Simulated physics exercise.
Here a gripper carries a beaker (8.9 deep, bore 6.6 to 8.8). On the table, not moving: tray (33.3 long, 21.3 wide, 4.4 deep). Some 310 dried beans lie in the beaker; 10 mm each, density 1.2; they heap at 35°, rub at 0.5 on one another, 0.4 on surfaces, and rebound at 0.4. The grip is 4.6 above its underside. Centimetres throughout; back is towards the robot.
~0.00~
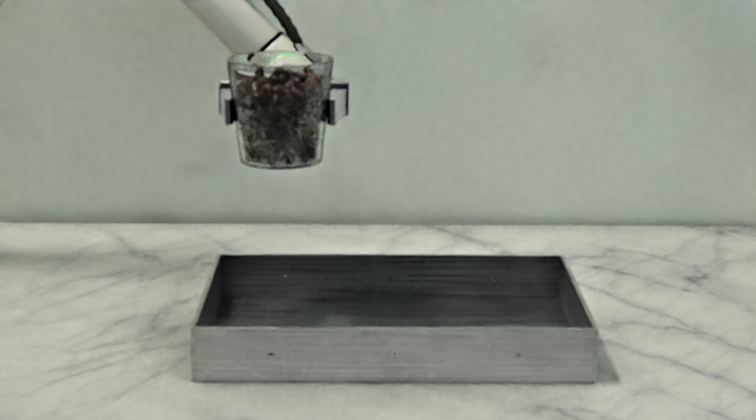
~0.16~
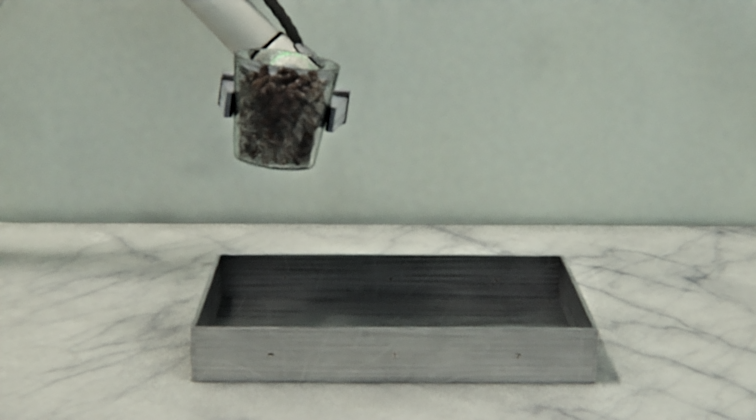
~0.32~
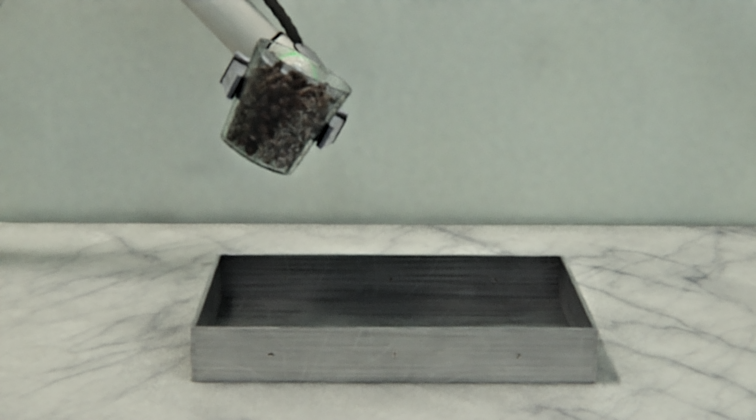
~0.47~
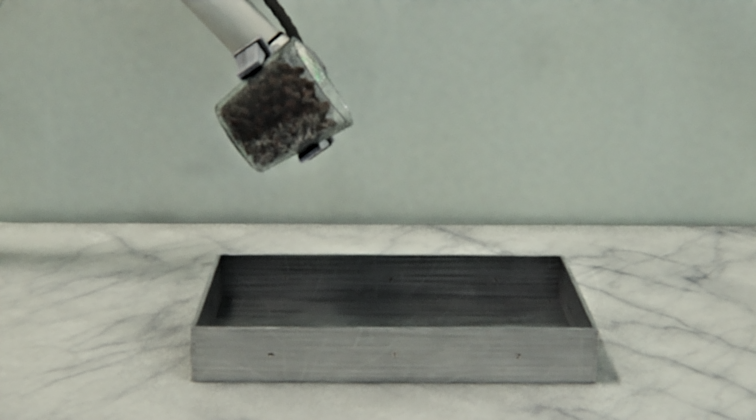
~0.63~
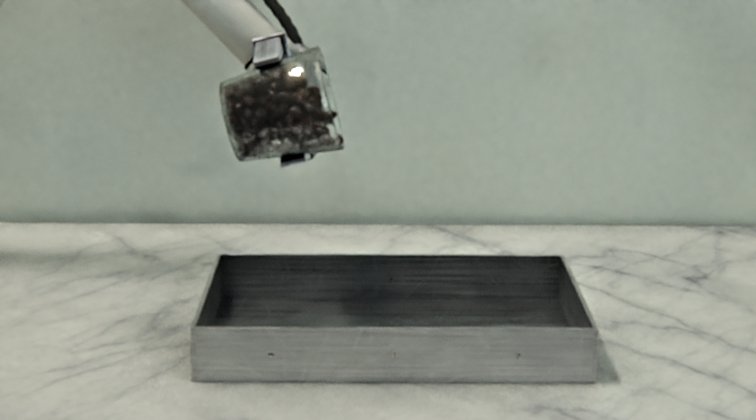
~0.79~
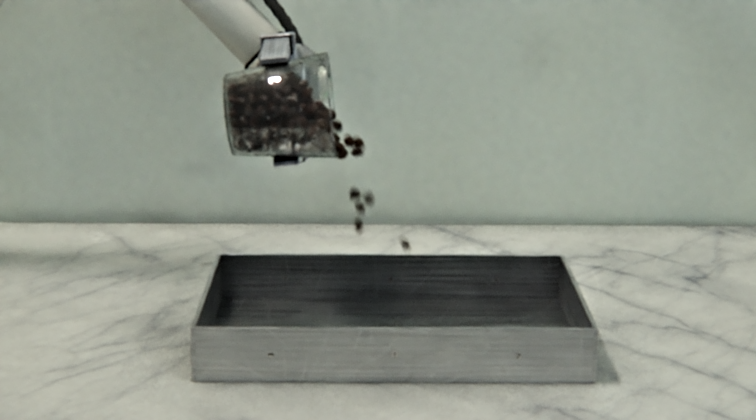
The clip shows a robotic gripper holding a clear beaker of dark beans above a gray rectangular tray on a marble surface, tilting it rightward until it lies nearly sideways and a few beans drop from its mouth.
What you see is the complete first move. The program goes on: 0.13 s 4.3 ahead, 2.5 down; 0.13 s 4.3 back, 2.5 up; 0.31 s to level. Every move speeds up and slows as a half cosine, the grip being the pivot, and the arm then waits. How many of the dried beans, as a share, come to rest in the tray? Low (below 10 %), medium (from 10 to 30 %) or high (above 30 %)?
In the tray the share is high, above 30 %.
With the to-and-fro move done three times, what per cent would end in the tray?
In that case some 80 per cent.
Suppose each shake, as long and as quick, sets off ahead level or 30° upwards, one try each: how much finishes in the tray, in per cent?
Some 75 and 90 per cent.
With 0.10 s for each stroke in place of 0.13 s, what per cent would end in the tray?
In that case some 60 per cent.
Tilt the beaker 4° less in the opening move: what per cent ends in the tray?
About 40 per cent.
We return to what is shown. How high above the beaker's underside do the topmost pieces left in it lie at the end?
Roughly 6.5 cm.
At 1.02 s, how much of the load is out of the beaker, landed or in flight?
About 30 per cent by then.
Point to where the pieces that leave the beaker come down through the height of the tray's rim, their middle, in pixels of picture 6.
Near (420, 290).
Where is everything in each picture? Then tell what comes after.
Beaker middle at (281, 112), level; upper third of the load around (282, 92), from x 240 to 320, top at y 75; 307 in the beaker, in the first frame.
Beaker middle at (281, 112), tilted 8° forward; upper third of the load around (280, 92), from x 245 to 320, top at y 75, in the second frame.
Beaker middle at (280, 112), tilted 29° forward; upper third of the load around (278, 93), from x 230 to 325, top at y 70, in the third frame.
Beaker middle at (279, 111), tilted 55° forward; upper third of the load around (278, 93), from x 225 to 330, top at y 70, in the fourth frame.
Beaker middle at (279, 110), tilted 76° forward; upper third of the load around (274, 91), from x 230 to 340, top at y 70, in the fifth frame.
Beaker middle at (279, 110), tilted 84° forward; upper third of the load around (269, 94), from x 230 to 405, top at y 75; 302 in the beaker, 1 in the tray, 4 in flight or on a rim, in the sixth frame.
After 1.02 s, tilted 84° forward, highest piece 22 above the table; 221 in the beaker, 23 in the tray, 63 in flight or on a rim.
After 1.25 s, tilted 25° forward, highest piece 24 above the table; 155 in the beaker, 149 in the tray, 3 in flight or on a rim.
After 1.56 s, level, highest piece 23 above the table; 155 in the beaker, 152 in the tray.
After 2.61 s, level, highest piece 23 above the table; 155 in the beaker, 152 in the tray.
At rest, 155 in the beaker, 152 in the tray. That is 50 % in the tray.
